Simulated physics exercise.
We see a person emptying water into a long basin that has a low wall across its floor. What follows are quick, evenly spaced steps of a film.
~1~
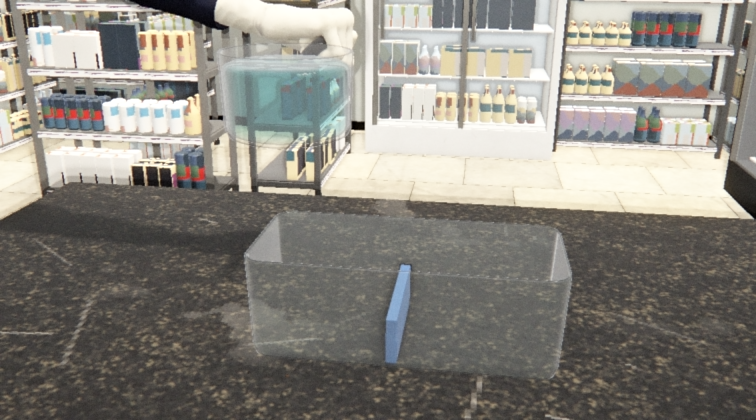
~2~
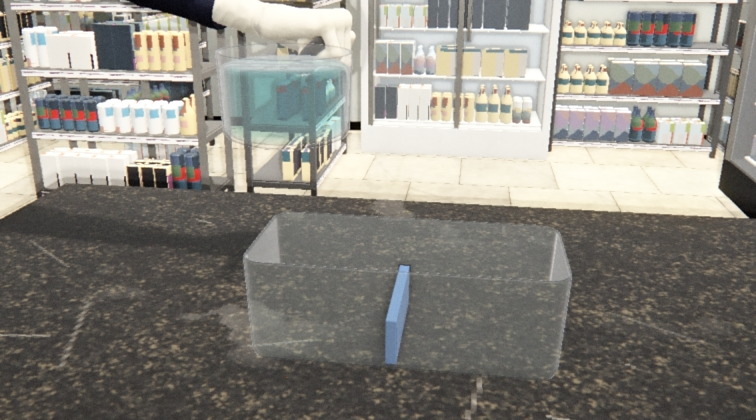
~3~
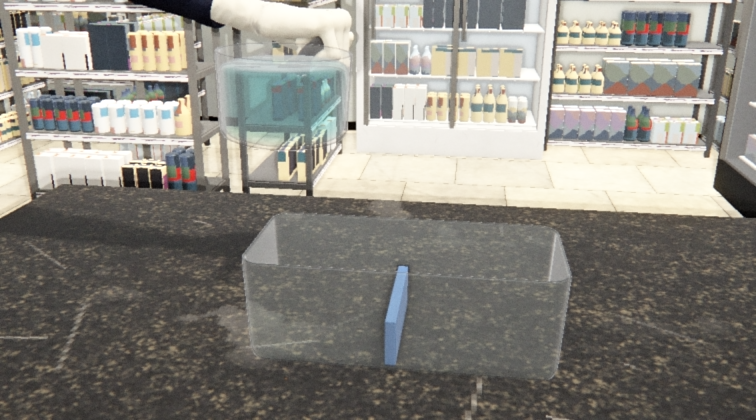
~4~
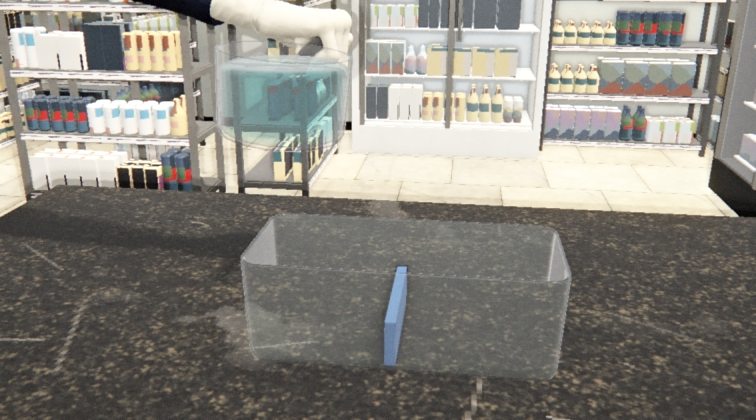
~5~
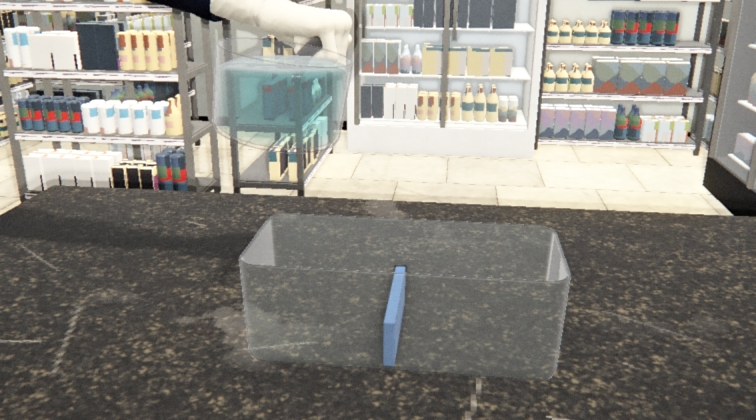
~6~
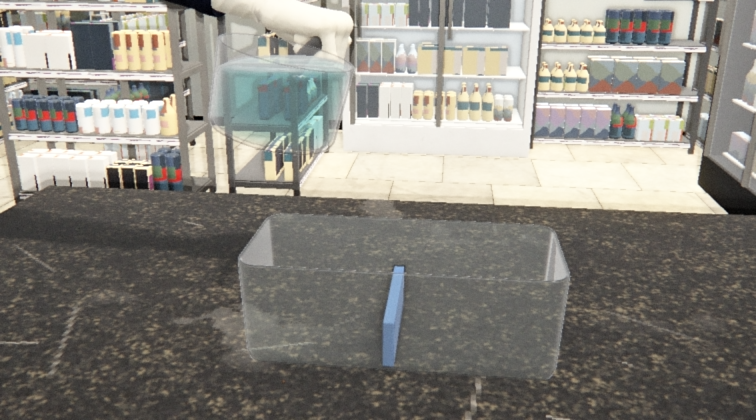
In a shop with stocked shelves, a clear container of teal liquid is held by a pale hand above a dark speckled counter, behind a long, empty see-through basin with a low blue wall across its floor. The container tilts slightly to the right, while the basin stays empty.
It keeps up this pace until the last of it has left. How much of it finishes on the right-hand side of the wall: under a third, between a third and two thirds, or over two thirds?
The share right of the wall falls into the top range, past two thirds.
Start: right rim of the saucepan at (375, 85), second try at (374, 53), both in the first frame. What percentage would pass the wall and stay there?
Roughly 90 percent on the first try and 95 percent on the second.
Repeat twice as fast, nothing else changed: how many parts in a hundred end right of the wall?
Roughly 80 in a hundred.
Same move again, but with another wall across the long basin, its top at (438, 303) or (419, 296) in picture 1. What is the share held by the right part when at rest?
First try: Roughly 35 per cent; second try: 60 per cent.
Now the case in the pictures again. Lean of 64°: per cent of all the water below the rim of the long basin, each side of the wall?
The left part gets 0 percent; the right part gets 10 percent.
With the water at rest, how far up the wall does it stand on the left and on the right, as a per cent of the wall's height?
Once still, it is 20 % on the left and 60 % on the right.
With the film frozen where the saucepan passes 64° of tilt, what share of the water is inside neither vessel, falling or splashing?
Roughly 25 in a hundred.
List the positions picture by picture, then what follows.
The first picture shows tilt 0°; pouring edge (351, 55); surface from (228, 62) to (349, 66); the long basin's rim runs from (262, 235) to (564, 254); the wall's top is at (399, 292).
The second picture shows tilt 1°; pouring edge (350, 56); surface from (226, 63) to (349, 66).
The third picture shows tilt 2°; pouring edge (350, 58); surface from (225, 63) to (348, 67).
The fourth picture shows tilt 5°; pouring edge (350, 62); surface from (224, 63) to (348, 68).
The fifth picture shows tilt 9°; pouring edge (351, 66); surface from (222, 62) to (349, 68).
The sixth picture shows tilt 13°; pouring edge (352, 72); surface from (222, 65) to (351, 68).
A moment on, the saucepan is tipped part way and 65 per cent is still to pour, 1 is left of the wall and 8 right of it.
Next, the saucepan is tipped on its side and 18 per cent is still to pour, 3 is left of the wall and 64 right of it.
Then the saucepan is tipped on its side and 3 per cent is still to pour, 15 is left of the wall and 78 right of it.
Later the saucepan is tipped on its side and 0 per cent is still to pour, 21 is left of the wall and 78 right of it.
In the end 21 per cent lies left of the wall, 78 right of it and 1 outside.
